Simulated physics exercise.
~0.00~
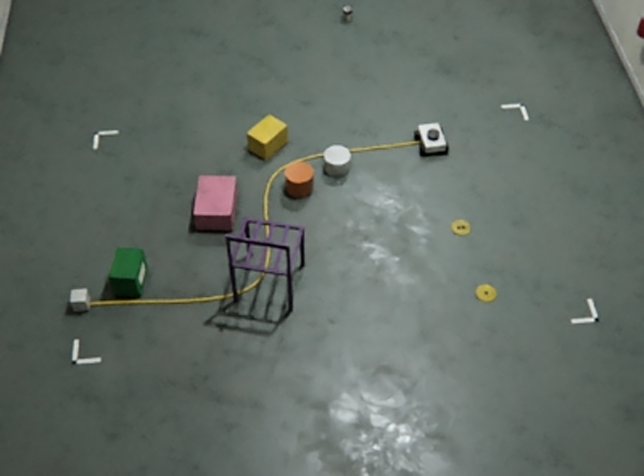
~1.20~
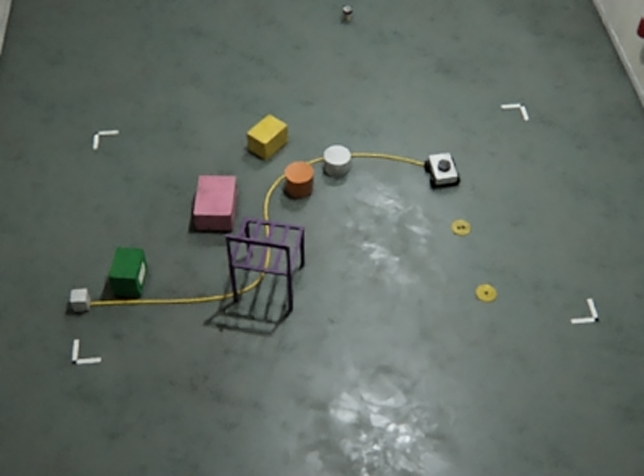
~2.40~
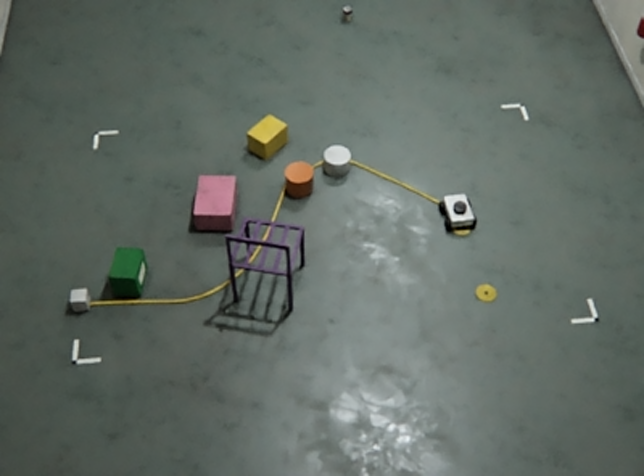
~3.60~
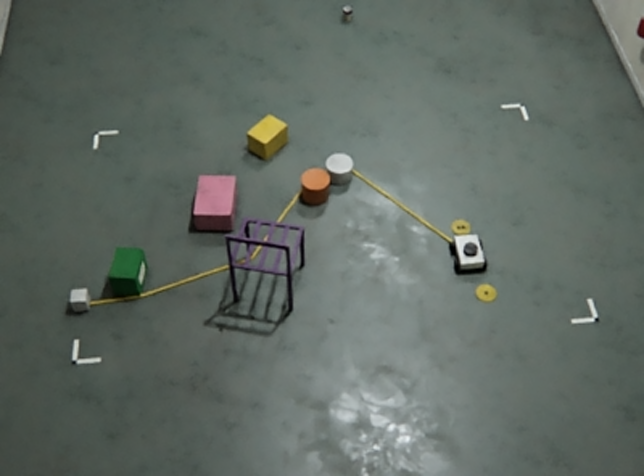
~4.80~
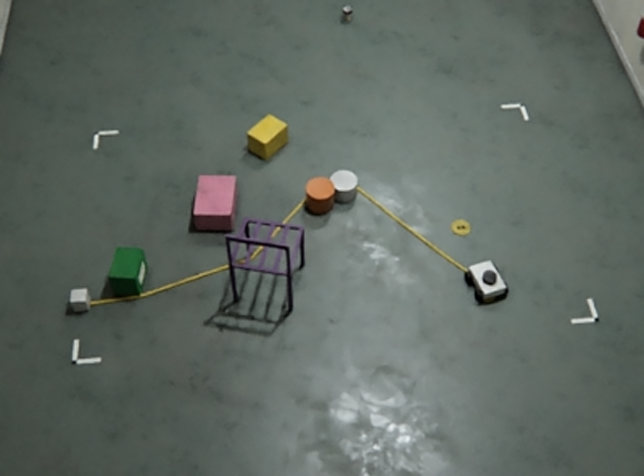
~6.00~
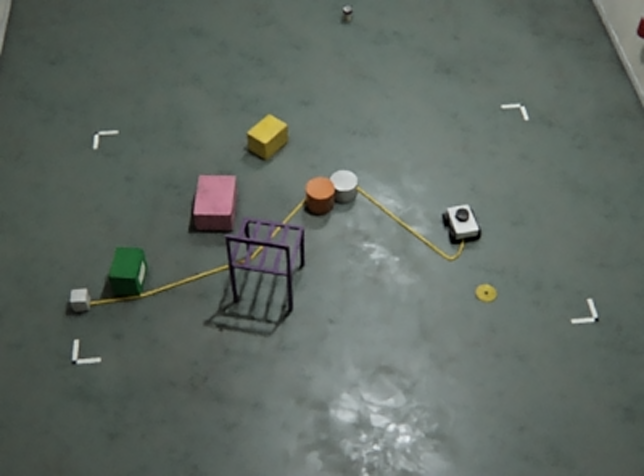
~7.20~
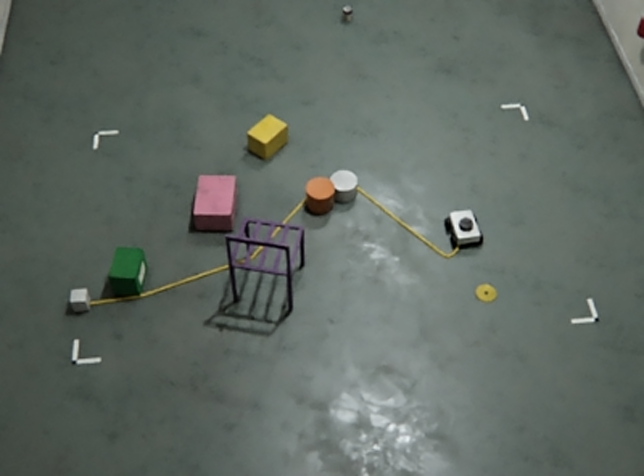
Small white cart towing a yellow lead down the floor, dragging orange bucket and white tub, then backing up as lead slackens.
